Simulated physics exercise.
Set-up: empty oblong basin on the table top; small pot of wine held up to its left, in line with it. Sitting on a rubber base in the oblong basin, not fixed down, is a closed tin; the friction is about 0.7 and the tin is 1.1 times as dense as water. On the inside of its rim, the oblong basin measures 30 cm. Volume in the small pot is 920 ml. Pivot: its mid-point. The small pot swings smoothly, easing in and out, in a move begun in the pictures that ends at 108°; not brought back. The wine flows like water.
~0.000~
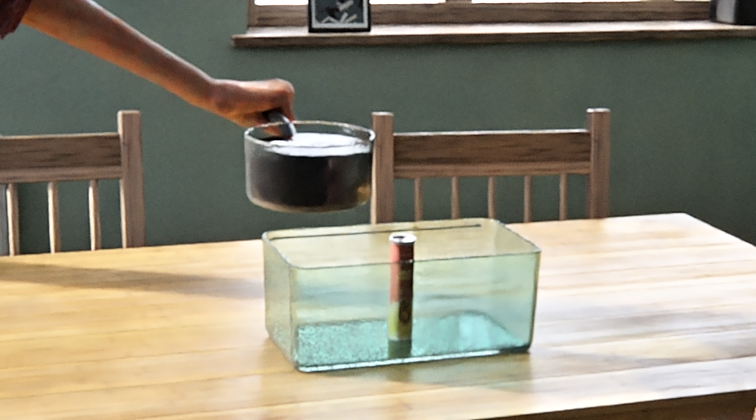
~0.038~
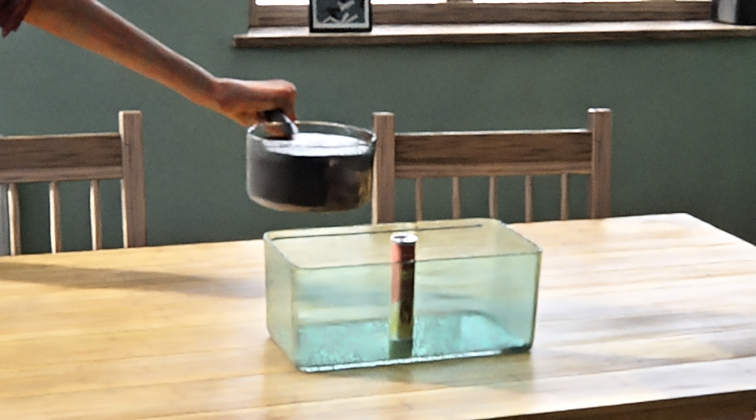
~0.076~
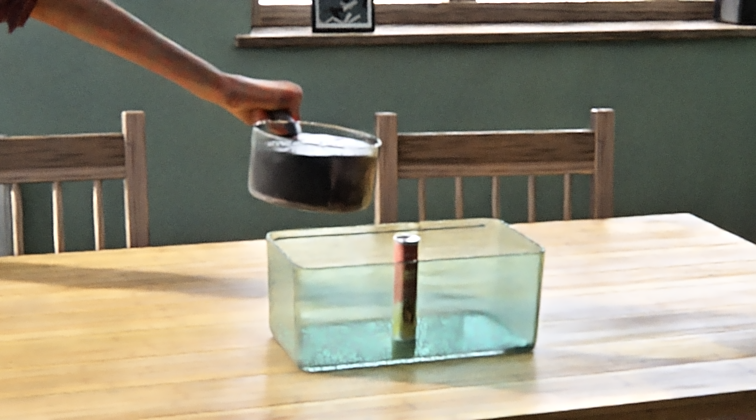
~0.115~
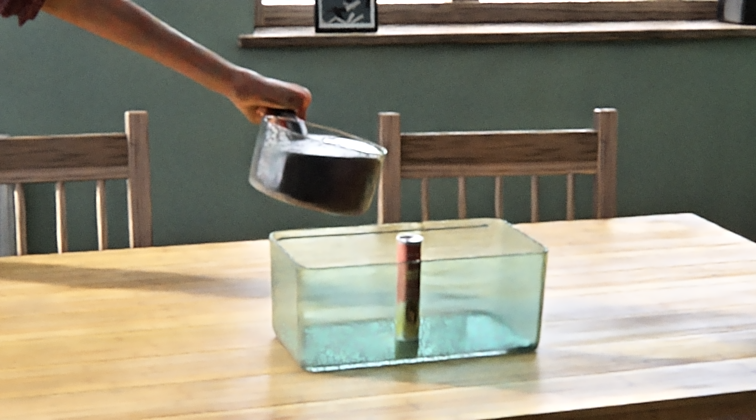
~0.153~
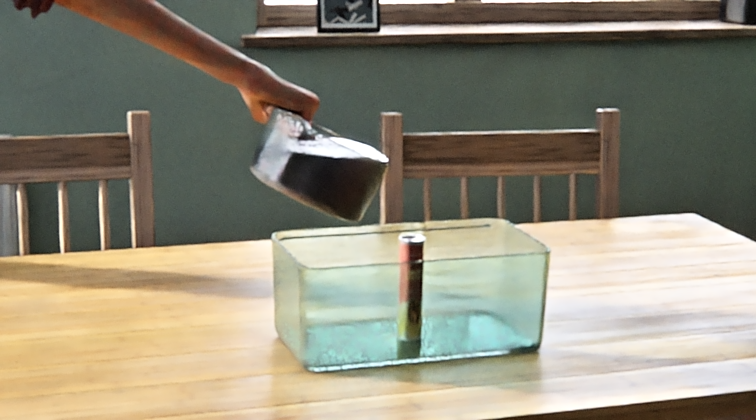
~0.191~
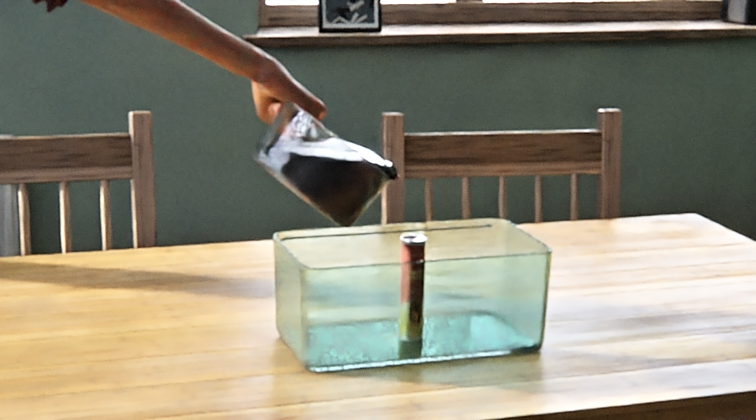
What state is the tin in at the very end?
Watch, it's going to be unseated.
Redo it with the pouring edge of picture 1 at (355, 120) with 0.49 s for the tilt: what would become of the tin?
Then it tips over.
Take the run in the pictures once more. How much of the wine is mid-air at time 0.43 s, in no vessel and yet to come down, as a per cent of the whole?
Near 24 per cent at that time.
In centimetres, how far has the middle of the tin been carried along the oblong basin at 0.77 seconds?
Around 5 cm.
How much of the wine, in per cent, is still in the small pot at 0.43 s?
Some 20 % of it is still there.
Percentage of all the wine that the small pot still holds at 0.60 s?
I'd say some 3 per cent remains.
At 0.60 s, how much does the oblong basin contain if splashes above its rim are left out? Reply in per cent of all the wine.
Near 94 in a hundred.
After 0.43 s the tilt is 106° and 20 per cent is still to pour; the tin stands where it began.
After 0.60 s the tilt is 108° and 3 per cent is still to pour; the tin leans 5°.
After 0.77 s the tilt is 108° and 0 per cent is still to pour; the tin leans 31°.
After 0.97 s the tilt is 108° and 0 per cent is still to pour; the tin lies on its side.
In the end the tin lies on its side.
